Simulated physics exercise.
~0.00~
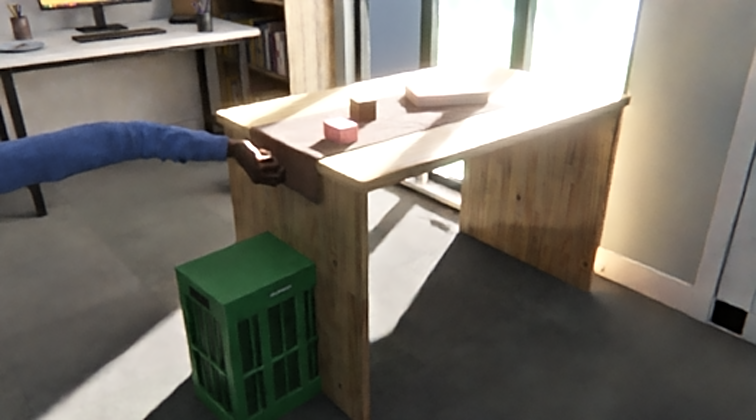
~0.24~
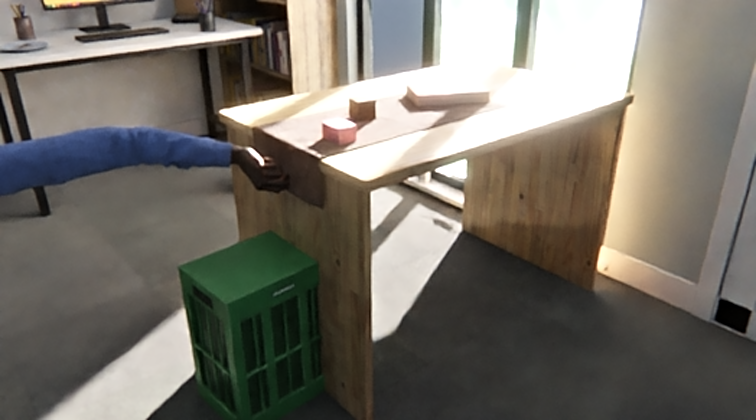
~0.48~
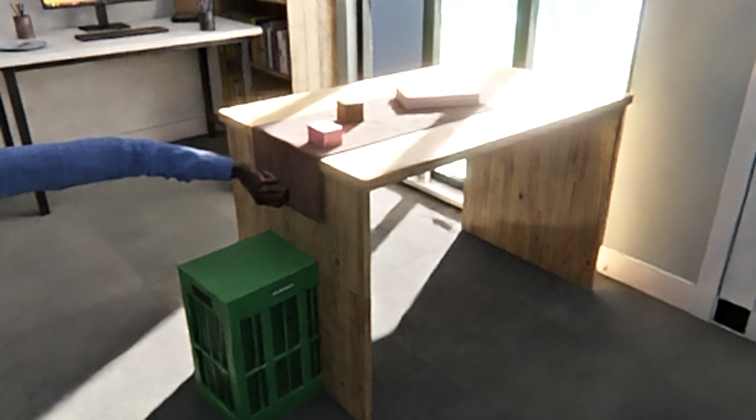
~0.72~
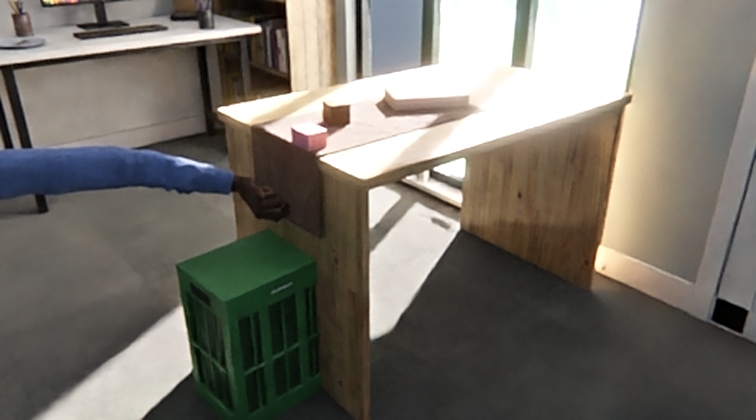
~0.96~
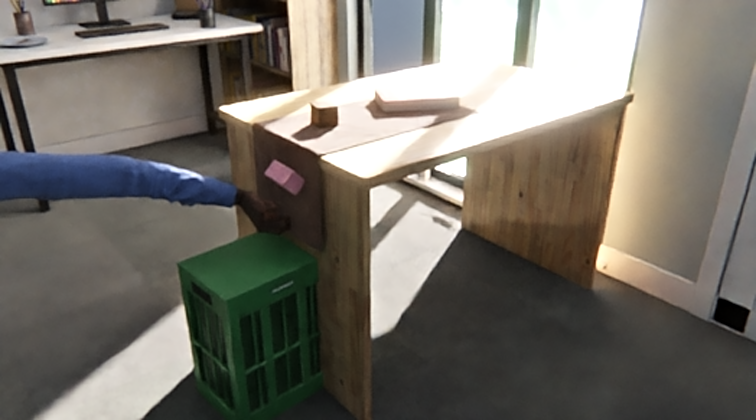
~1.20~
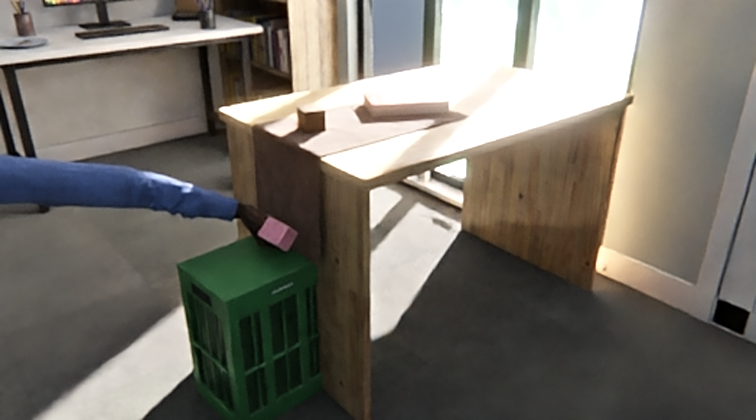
The video shows a blue-sleeved arm tugging a brown tablecloth down over the end of a wooden desk, drawing a pink block, a black block and a red book leftward. The pink block tips over the edge toward a green crate, while the black block and book remain on top.
